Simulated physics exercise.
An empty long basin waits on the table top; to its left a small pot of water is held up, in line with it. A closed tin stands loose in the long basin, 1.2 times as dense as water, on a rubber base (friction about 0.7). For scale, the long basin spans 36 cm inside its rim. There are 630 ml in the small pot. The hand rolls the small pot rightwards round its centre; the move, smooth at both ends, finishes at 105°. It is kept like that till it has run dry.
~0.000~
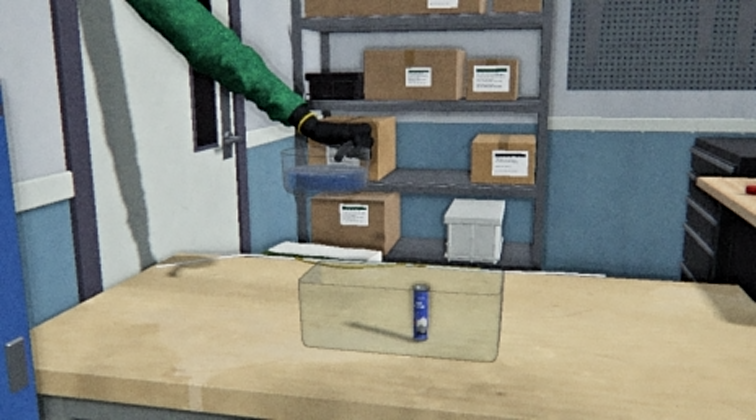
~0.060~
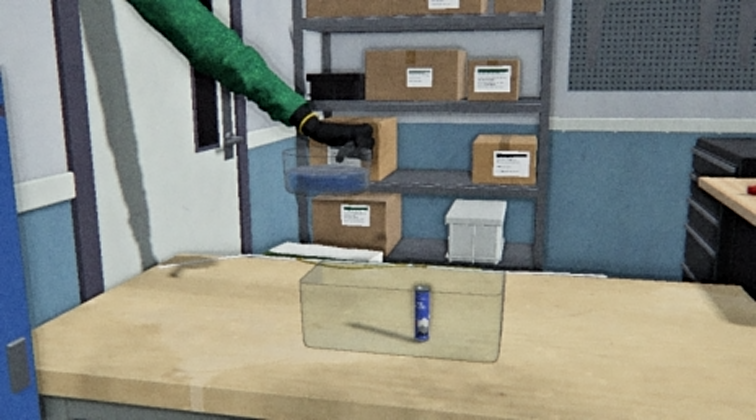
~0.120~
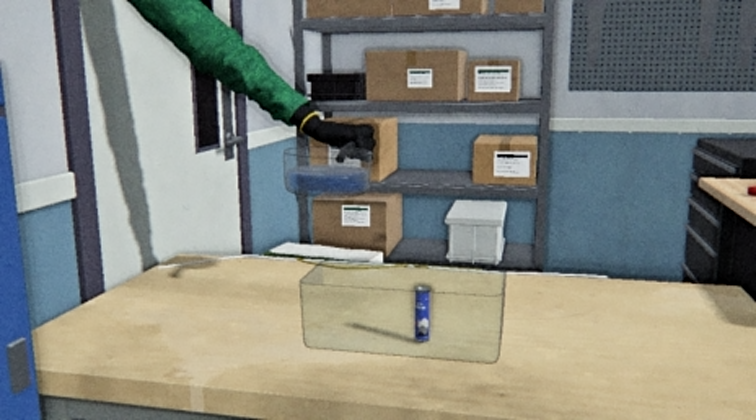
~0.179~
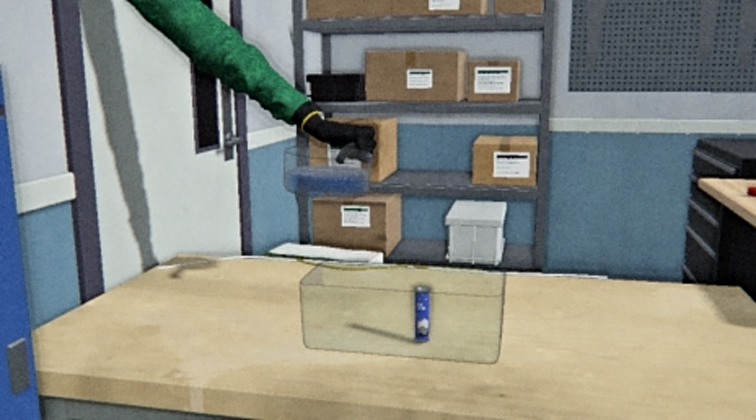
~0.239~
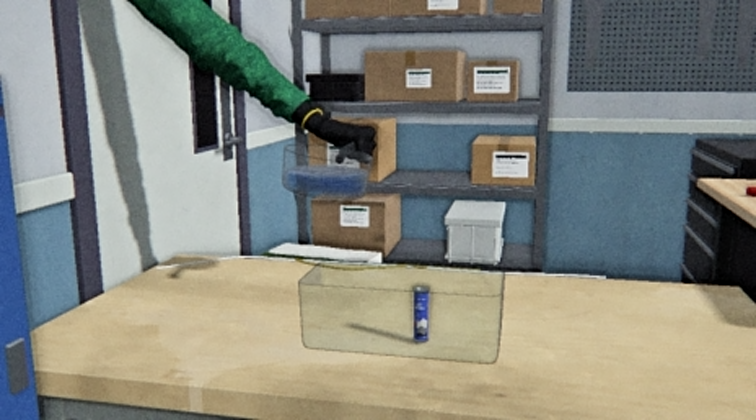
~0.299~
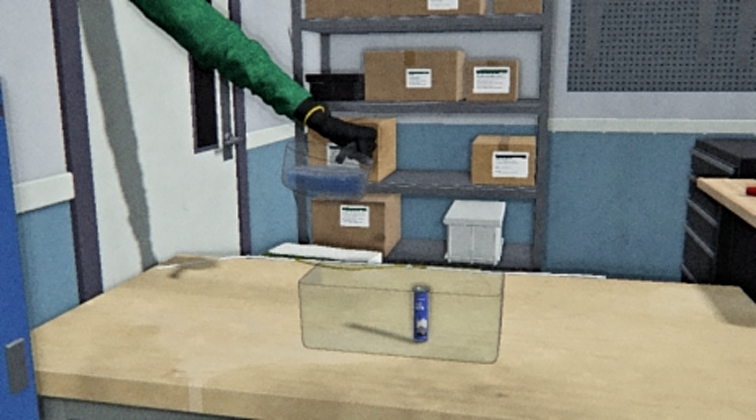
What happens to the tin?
It remains upright.
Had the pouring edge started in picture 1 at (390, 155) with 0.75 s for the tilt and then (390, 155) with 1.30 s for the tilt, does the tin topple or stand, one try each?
First it topples; then it remains upright.
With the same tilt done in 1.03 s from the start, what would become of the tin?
Then it keeps standing.
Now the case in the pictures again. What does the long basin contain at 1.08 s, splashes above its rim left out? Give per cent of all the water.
About 70 per cent.
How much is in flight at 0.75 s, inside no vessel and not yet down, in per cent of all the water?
About 32 per cent.
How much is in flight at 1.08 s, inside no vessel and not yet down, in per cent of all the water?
About 16 per cent.
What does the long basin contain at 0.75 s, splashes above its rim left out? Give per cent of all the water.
Some 4 per cent.
By 0.75 s the tilt is 65° and 63 per cent is still to pour; the tin stands where it began.
By 1.08 s the tilt is 98° and 13 per cent is still to pour; the tin stands where it began.
By 1.42 s the tilt is 105° and 0 per cent is still to pour; the tin stands where it began.
By 1.80 s the tilt is 105° and 0 per cent is still to pour; the tin stands where it began.
At rest the tin stands where it began.
